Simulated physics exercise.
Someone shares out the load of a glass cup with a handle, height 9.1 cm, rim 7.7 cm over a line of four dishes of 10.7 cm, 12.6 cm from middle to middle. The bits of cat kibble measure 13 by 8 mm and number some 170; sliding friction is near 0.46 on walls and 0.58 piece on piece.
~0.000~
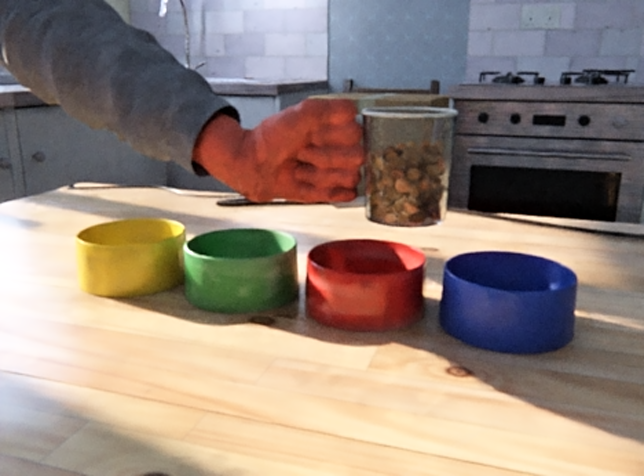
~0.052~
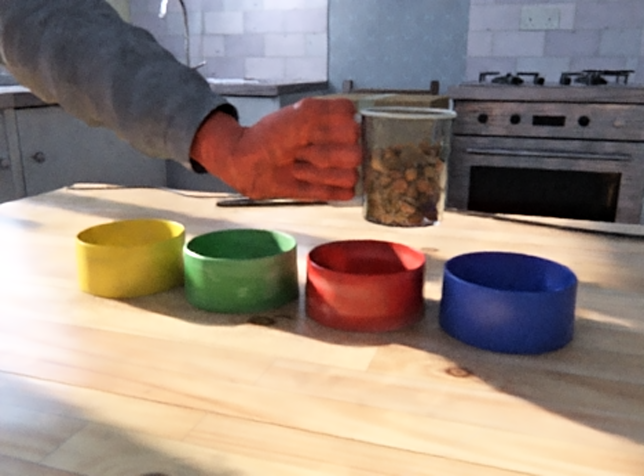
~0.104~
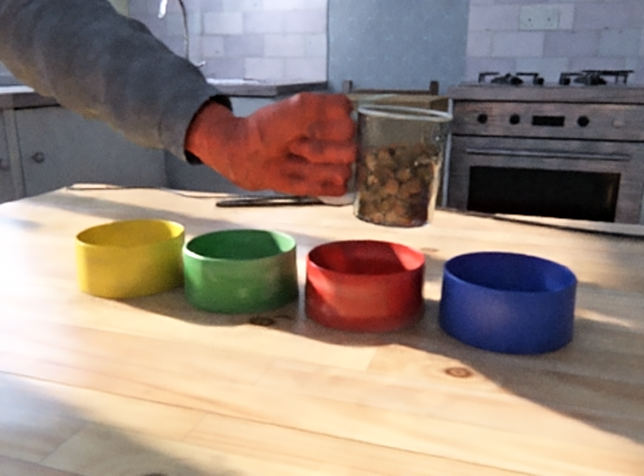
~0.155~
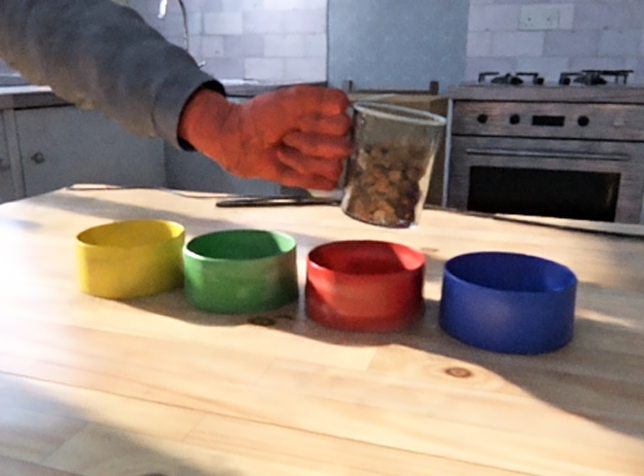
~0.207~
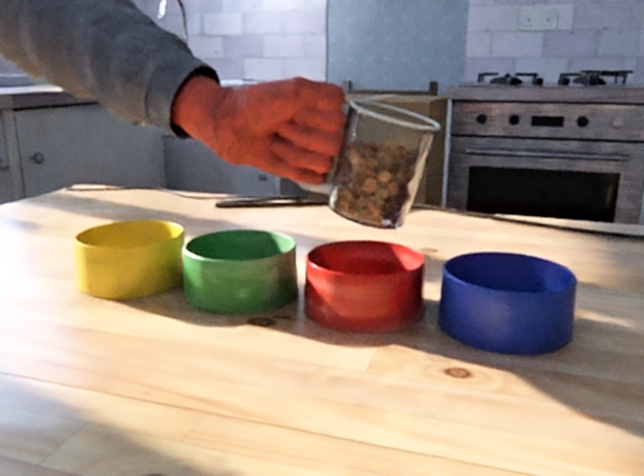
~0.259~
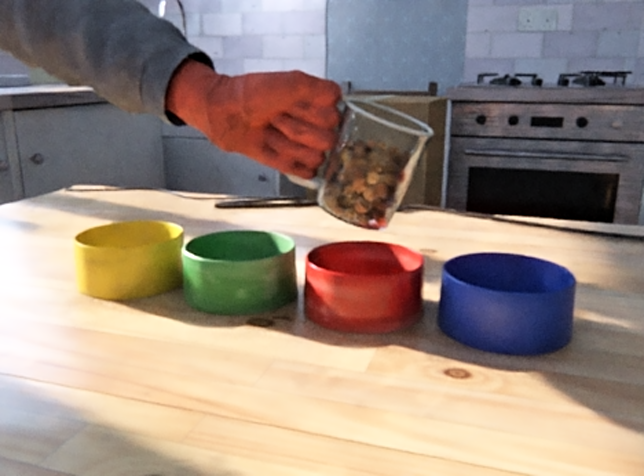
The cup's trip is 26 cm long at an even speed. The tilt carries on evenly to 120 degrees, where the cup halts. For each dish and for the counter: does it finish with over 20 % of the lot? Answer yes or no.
Red: No, blue: No, green: Yes, yellow: No, counter: No.
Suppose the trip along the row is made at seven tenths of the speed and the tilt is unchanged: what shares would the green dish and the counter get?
Then: Green 30; counter 40.
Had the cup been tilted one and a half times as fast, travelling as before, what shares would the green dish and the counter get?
Then: Green 40, counter 40.
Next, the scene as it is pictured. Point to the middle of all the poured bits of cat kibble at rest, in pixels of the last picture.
Around (240, 277).
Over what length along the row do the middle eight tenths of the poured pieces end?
About 7 cm.
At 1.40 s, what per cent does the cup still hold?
Roughly 35 per cent.
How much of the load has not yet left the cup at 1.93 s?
Some 0 per cent of the load.
After 0.95 s, tilt 91 degrees; cup holds 100 %.
Then, at 1.40 s, tilt 120 degrees; cup holds 35 %, green 55 %.
Then, at 1.93 s, tilt 120 degrees; cup holds 0 %, green 95 %.
In the end, at 2.2 s, red 0 %, blue 0 %, green 95 %, yellow 0 %, counter 5 %.
